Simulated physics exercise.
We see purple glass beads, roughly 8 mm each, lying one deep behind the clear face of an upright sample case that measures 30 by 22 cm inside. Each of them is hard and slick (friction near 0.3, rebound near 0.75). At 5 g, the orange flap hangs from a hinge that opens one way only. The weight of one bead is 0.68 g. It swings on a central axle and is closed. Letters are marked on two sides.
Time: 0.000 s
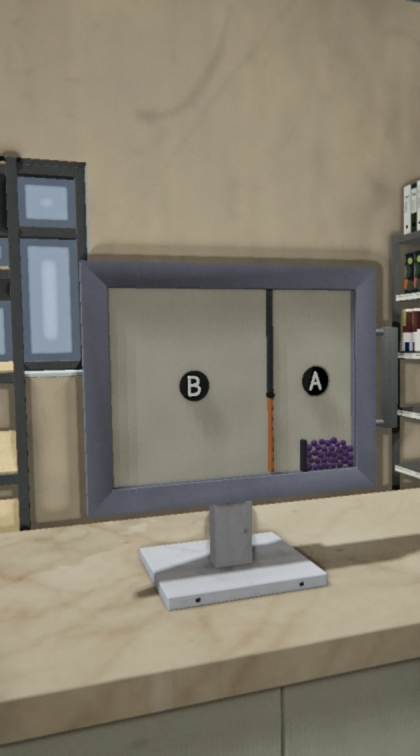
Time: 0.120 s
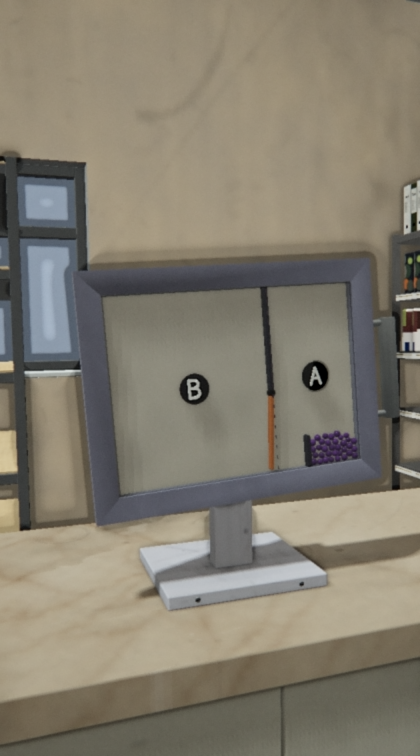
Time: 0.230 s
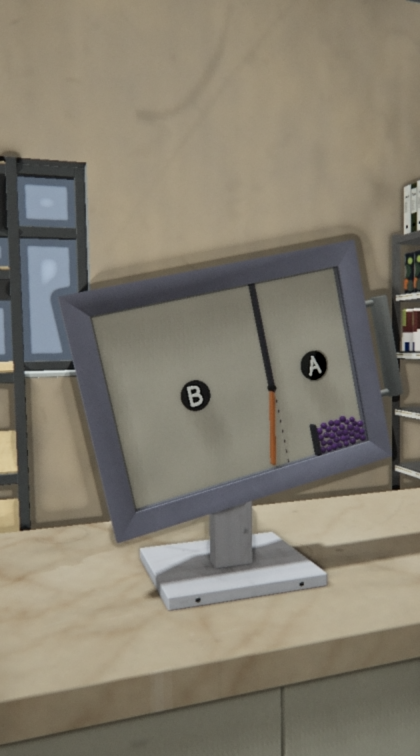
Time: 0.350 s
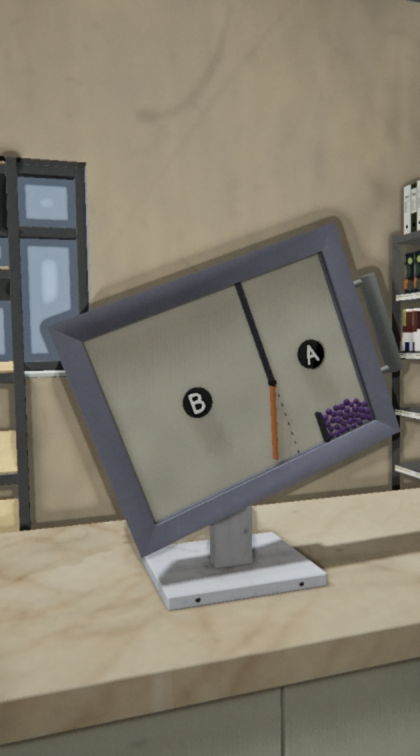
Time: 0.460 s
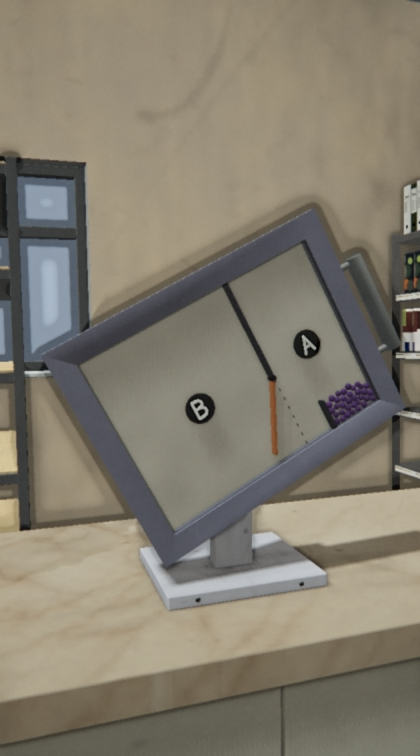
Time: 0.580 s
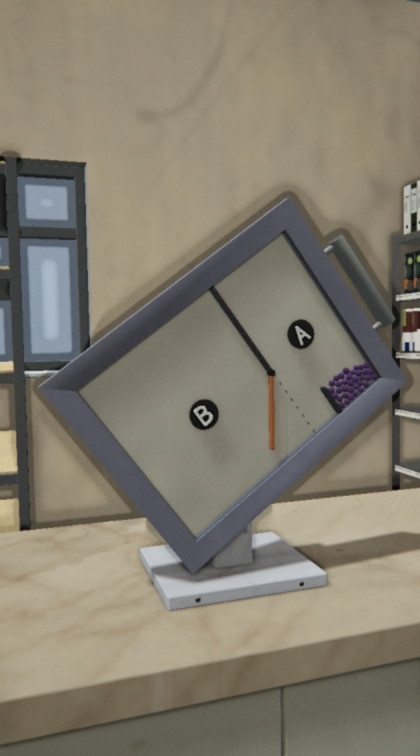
A framed clear case on a white stand tilted steadily anticlockwise, its right side rising, while the orange flap hung straight down away from its dotted line and purple beads stayed heaped in the right-hand corner.
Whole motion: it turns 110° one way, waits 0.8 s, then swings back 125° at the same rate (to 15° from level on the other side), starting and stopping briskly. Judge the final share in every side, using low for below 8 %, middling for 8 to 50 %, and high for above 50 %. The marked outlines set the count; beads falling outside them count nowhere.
My call: A low; B high.
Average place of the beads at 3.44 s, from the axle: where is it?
I'd put it near 2 centimetres to the left and 13 centimetres below.
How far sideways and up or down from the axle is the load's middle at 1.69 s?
Roughly 3 centimetres to the right and 5 centimetres below.
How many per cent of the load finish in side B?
I'd estimate close to 100 per cent.
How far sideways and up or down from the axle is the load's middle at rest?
It lies close to 6 centimetres left and 9 centimetres below.
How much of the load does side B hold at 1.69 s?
I'd guess near 70 in a hundred.
After 1.69 s, it stands 110° anticlockwise; the beads' middle is 3 cm right of and 5 cm below the centre; A 30 %, B 70 %; orange flap open 61°.
After 3.44 s, it stands 48° anticlockwise; the beads' middle is 2 cm left of and 13 cm below the centre; A 5 %, B 95 %; orange flap open 51°.
After 4.39 s, it stands 15° clockwise; the beads' middle is 11 cm left of and 7 cm below the centre; B 100 %; orange flap shut.
All still by 5.5 s, it stands 15° clockwise; A 0 %, B 100 %; orange flap shut.
